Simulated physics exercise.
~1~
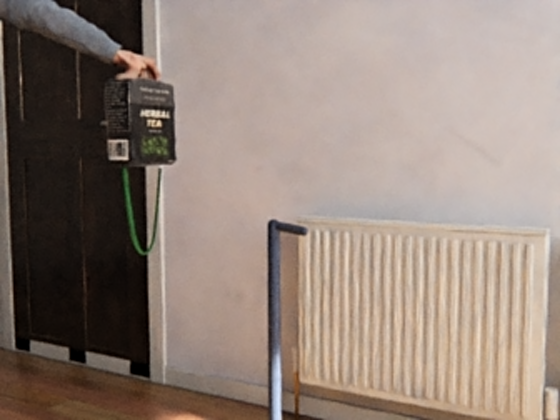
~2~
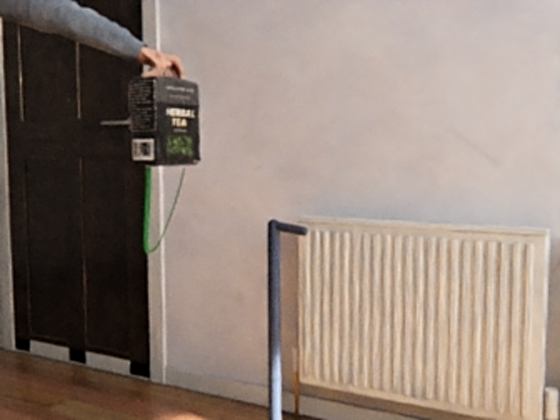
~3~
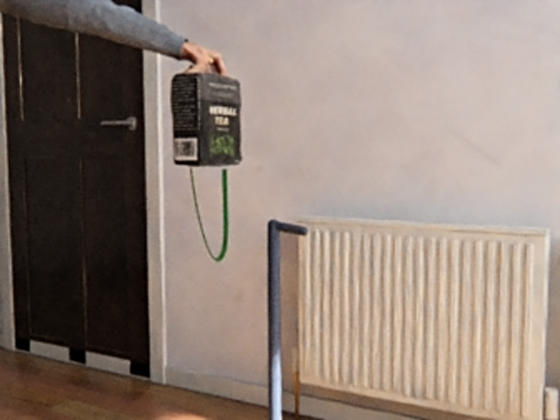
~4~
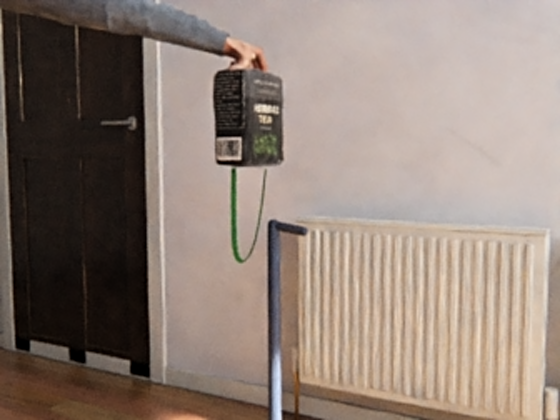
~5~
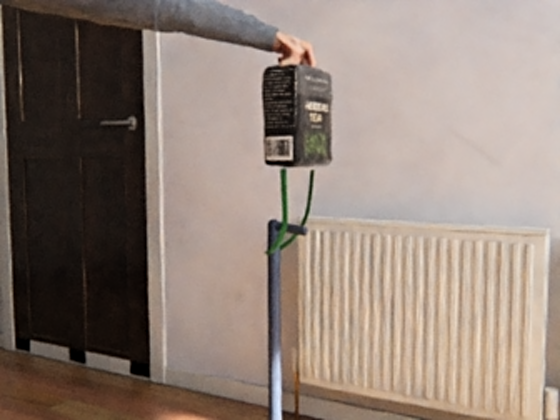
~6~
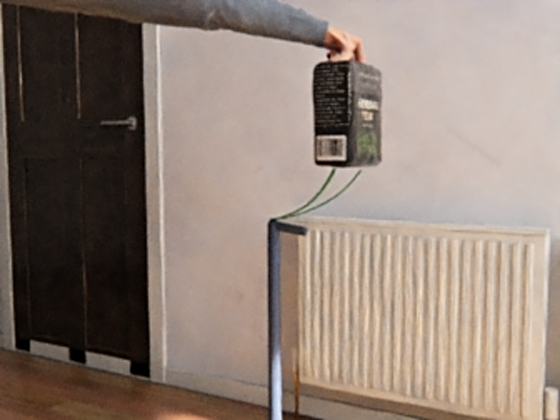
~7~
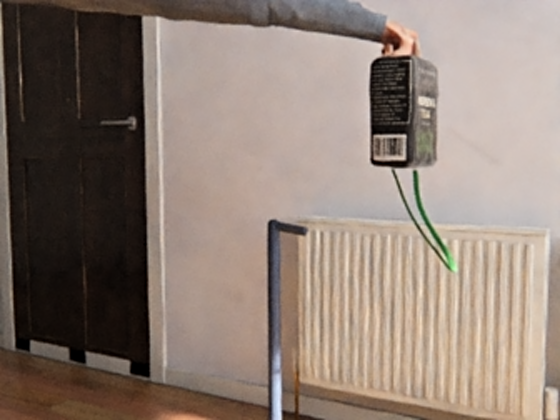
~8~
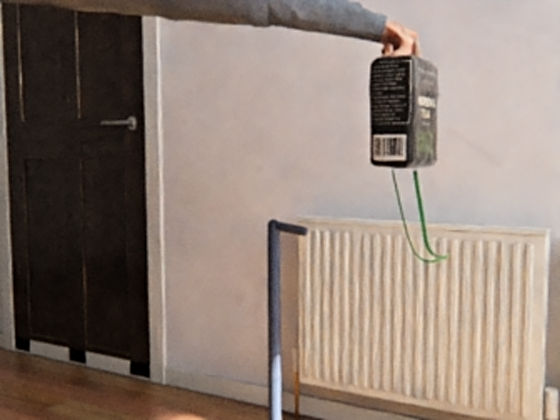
Black box of herbal tea with a dangling green loop moving right in a hand, brushing over a post and swinging free.
